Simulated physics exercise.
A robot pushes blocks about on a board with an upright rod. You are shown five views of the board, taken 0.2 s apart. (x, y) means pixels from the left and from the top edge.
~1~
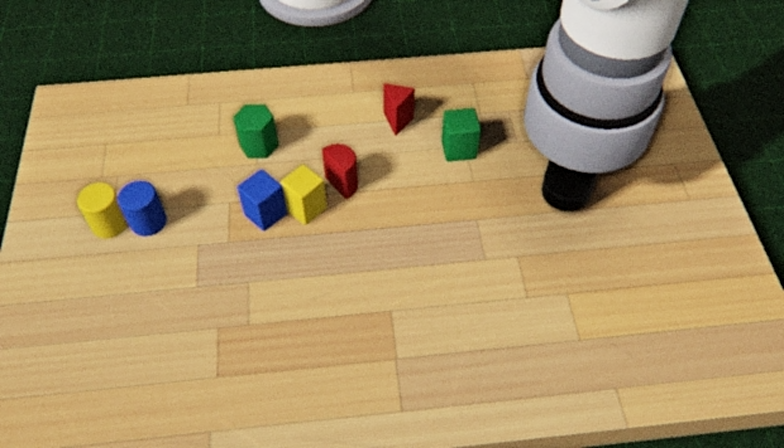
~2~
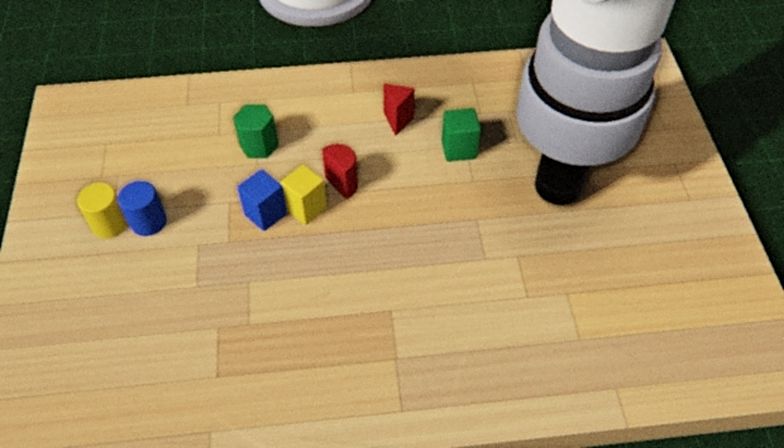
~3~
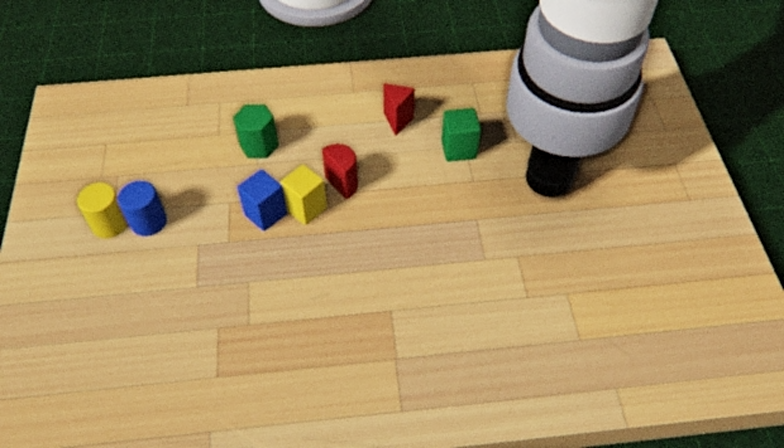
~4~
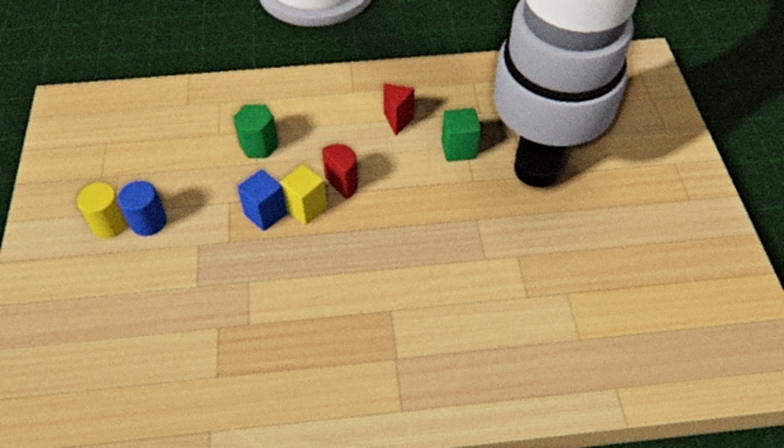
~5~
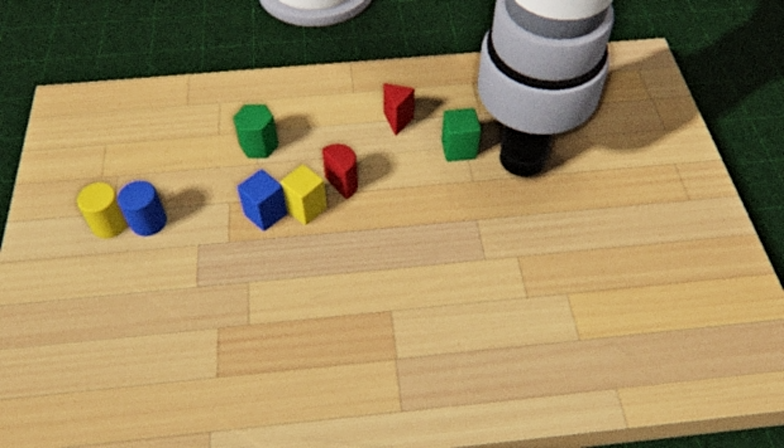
The footage shows a robot arm with a dark rod over a wooden board of red, green, blue and yellow blocks; the rod moves left and slightly upward, nearing the green cube, while the blocks stay still.
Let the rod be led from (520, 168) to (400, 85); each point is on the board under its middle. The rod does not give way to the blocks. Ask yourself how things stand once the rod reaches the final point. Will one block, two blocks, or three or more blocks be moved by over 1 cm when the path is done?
One gets moved.
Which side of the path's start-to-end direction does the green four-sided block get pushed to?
Sideways shift: Left.
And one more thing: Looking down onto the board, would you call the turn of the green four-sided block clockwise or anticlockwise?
From above, it looks like the green four-sided block goes counterclockwise.
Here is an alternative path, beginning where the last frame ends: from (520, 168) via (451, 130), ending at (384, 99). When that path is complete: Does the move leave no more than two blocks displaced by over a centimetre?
The answer is yes.
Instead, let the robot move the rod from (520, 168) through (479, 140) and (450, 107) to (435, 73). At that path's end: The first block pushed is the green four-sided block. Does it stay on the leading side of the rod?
Answer: Slipped away.
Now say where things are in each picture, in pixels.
In the first picture, lower end of the rod at (565, 194), tops of blocks, red three-sided block at (398, 92), green four-sided block at (462, 119).
In the second picture, rod at (558, 188), blocks as before.
In the third picture, rod at (549, 180), blocks as before.
In the fourth picture, rod at (537, 170), blocks as before.
In the fifth picture, rod at (522, 160), red three-sided block at (398, 92), green four-sided block at (462, 119).
On the path given first. One third of the way, rod at (478, 131); green four-sided block at (442, 115).
Two thirds of the way, rod at (438, 102); green four-sided block at (429, 113), turned 35° anticlockwise.
At the end, rod at (400, 76); red three-sided block not moved; green four-sided block at (429, 113), turned 35° anticlockwise.
